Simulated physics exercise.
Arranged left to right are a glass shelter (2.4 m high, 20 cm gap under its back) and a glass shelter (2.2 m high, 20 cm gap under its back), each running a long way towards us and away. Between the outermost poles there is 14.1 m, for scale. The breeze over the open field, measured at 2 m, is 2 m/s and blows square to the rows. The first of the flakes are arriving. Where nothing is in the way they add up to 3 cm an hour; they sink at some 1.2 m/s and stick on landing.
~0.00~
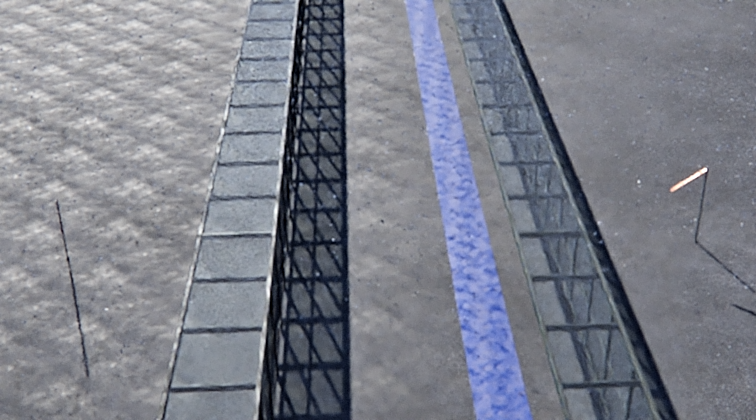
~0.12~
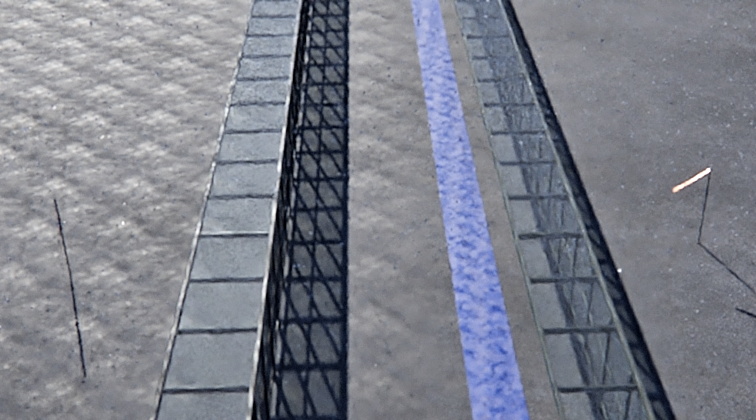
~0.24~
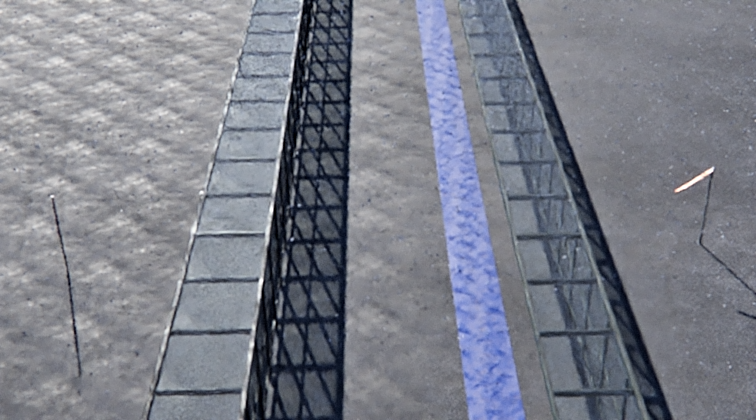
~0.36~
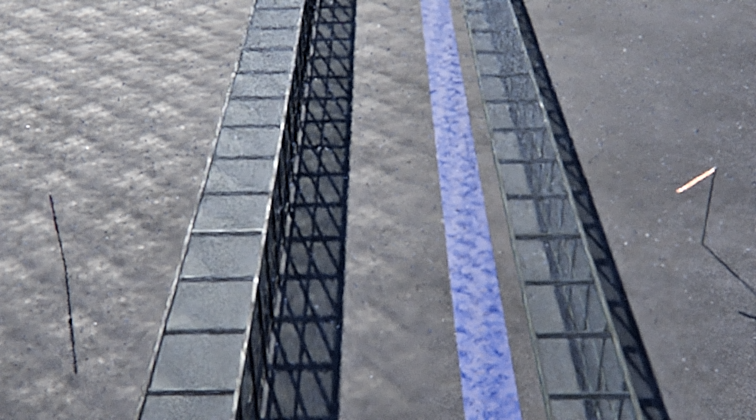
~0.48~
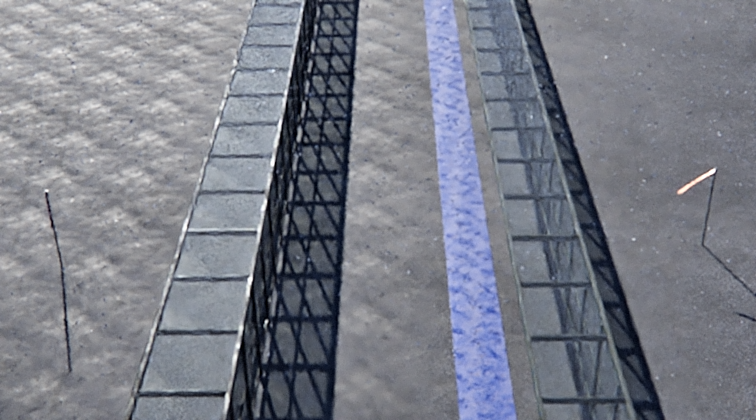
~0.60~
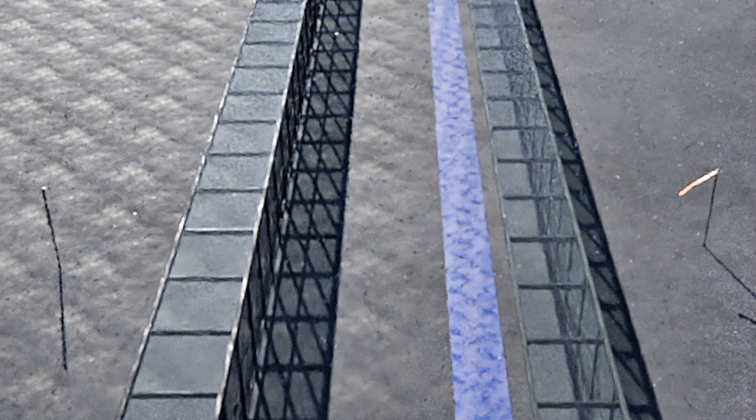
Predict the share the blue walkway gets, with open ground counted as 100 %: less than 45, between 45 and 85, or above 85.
The blue walkway gets from 45 to 85 % of the open amount.
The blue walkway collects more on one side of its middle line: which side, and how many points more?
The left-hand side, by some 15 points.
In 10 minutes the blue walkway collects 4 mm against 5 mm in the open.
In 30 minutes the blue walkway collects 11 mm against 15 mm in the open.
In 60 minutes the blue walkway collects 22 mm against 30 mm in the open, so the blue walkway has 73 % of the open amount; the left half of it has 82 %, the right half 65 %.
